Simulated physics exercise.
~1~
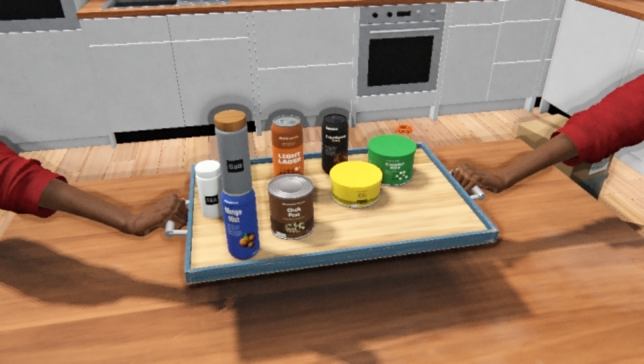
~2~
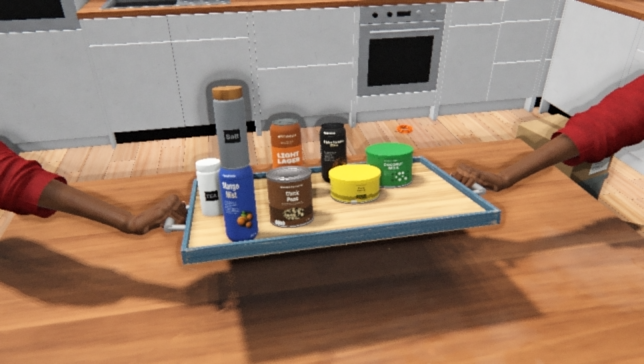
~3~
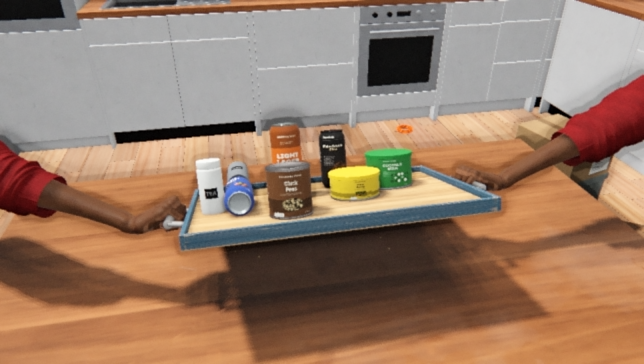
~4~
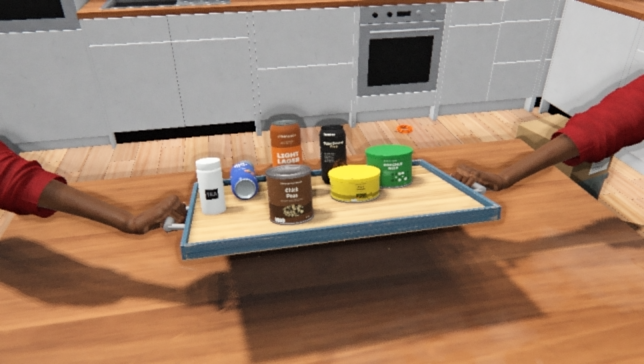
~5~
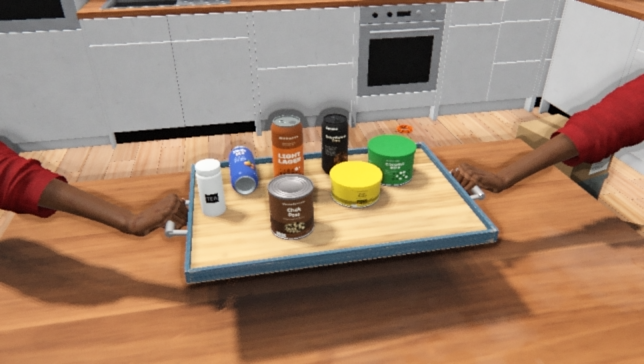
In a kitchen, two hands tilt a tray, toppling two containers, then level it with one gone.
